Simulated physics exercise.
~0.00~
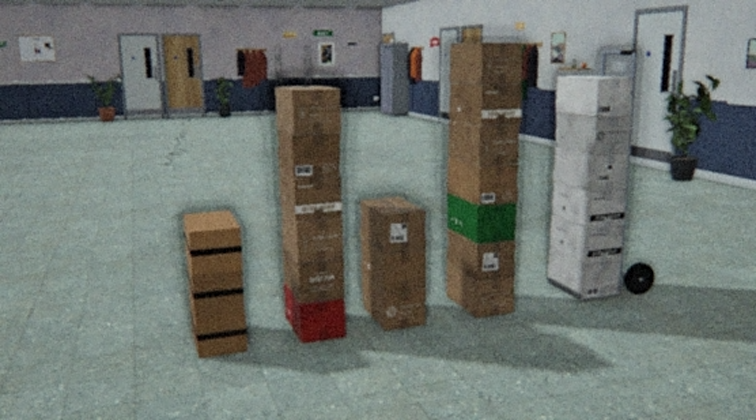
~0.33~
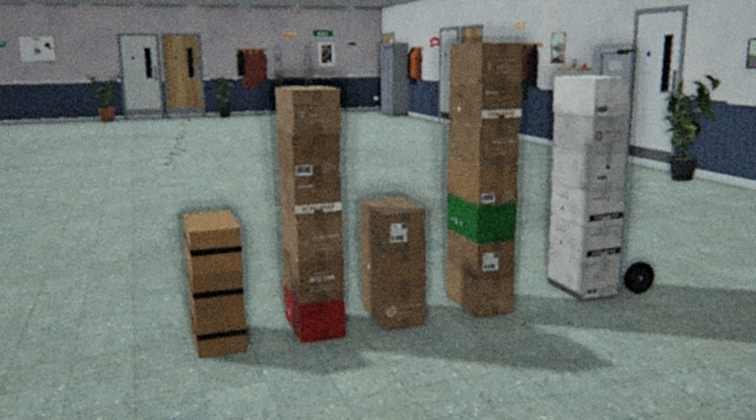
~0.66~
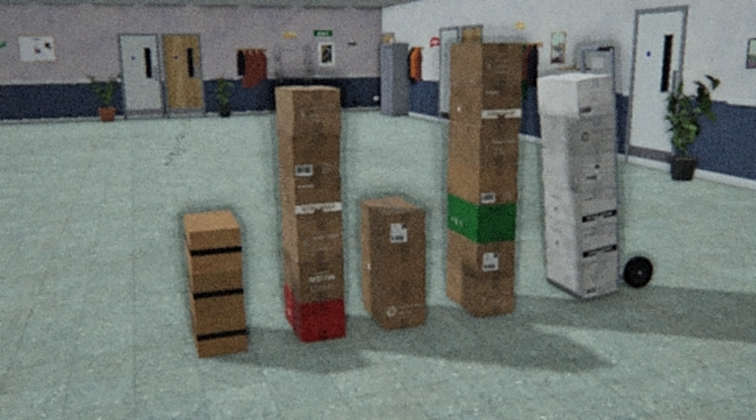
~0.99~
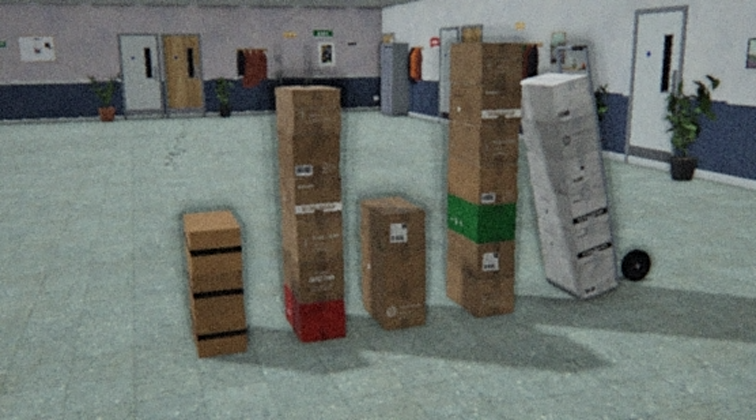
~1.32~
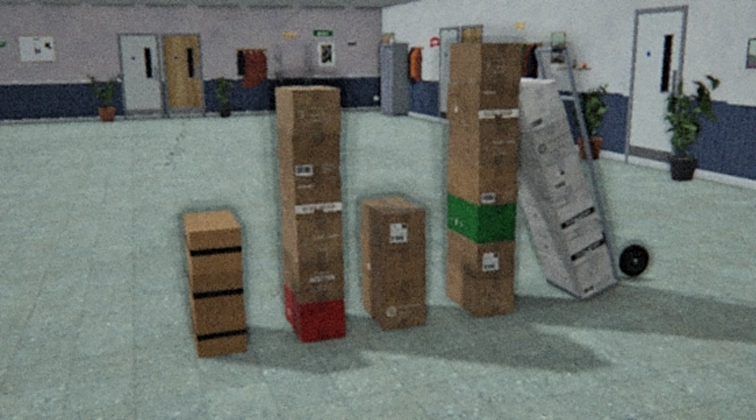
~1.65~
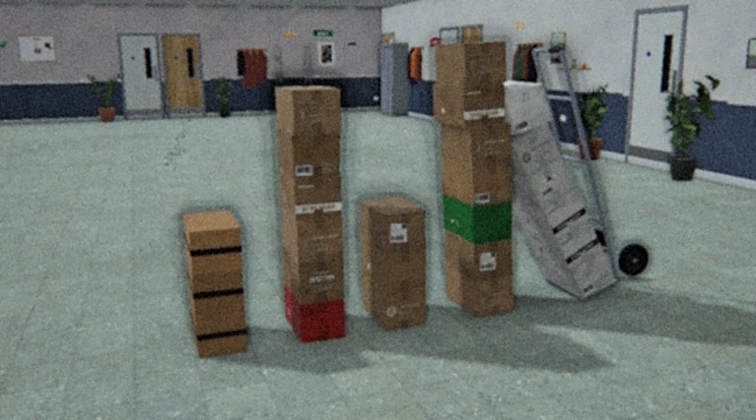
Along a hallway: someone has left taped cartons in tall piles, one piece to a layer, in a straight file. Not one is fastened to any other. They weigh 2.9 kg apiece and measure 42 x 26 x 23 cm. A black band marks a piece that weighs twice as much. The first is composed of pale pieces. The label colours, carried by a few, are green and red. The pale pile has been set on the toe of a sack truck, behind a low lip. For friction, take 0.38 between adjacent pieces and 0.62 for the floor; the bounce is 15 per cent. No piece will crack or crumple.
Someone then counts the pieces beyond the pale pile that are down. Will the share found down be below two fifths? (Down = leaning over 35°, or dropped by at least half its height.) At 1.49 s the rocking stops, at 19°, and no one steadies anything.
No, above two fifths.
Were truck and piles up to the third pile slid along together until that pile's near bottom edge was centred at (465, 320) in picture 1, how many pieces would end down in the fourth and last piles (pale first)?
Fourth 6, last 3.
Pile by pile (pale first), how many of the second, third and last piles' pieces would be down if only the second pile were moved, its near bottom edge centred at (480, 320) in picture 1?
You'd end with the second pile at 6, the third at 1 and the last at 2 down.
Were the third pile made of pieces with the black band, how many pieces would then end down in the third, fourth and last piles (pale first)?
In that case the third pile has 3 down, the fourth 6, the last 3.
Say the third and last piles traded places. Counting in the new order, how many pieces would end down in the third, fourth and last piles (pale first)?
Pile by pile, you'd see third at 3, fourth at 6 and last at 3 down.
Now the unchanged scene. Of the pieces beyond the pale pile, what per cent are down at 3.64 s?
At that moment 100 per cent.
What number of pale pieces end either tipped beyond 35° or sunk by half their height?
Count: 6.
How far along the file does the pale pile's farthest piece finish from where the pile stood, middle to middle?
Around 150 centimetres.
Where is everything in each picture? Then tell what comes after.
In the first picture (places mark the middle of the side facing us), truck frame (632, 103) 0° forward; green carton (497, 224); red carton (323, 321); the rest undisturbed.
The second picture shows truck frame (629, 102) 1° forward; green carton (497, 224).
The third picture shows truck frame (613, 99) 6° forward, top of the pale pile leaning 6°; green carton (497, 224); the rest undisturbed.
The fourth picture shows truck frame (592, 98) 13° forward, top of the pale pile leaning 13°; green carton (497, 224); the rest undisturbed.
The fifth picture shows truck frame (576, 99) 18° forward, top of the pale pile leaning 22°; green carton (497, 224); one has shifted.
The sixth picture shows truck frame (574, 100) 19° forward, top of the pale pile leaning 19°; green carton (493, 223) shifted 28 mm; red carton (323, 321); 5 disturbed, none down.
After 2.28 s, 6 of the pale pile down; none of the 19 other cartons down, 7 disturbed; green carton leaning 23°.
After 2.82 s, 6 of the pale pile down; 7 of the 19 other cartons down; green carton leaning 36°, 13 cm lower; red carton leaning 21°.
After 3.64 s, 6 of the pale pile down; 19 of the 19 other cartons down; green carton leaning 40°, 17 cm lower; red carton leaning 37°.
At rest (5.4 s), 6 of the pale pile down; 19 of the 19 other cartons down; red carton leaning 41°; green carton leaning 40°, 17 cm lower. That is 100 per cent. As the last picture would show them, middles, red carton near (295, 301), green carton near (398, 252).
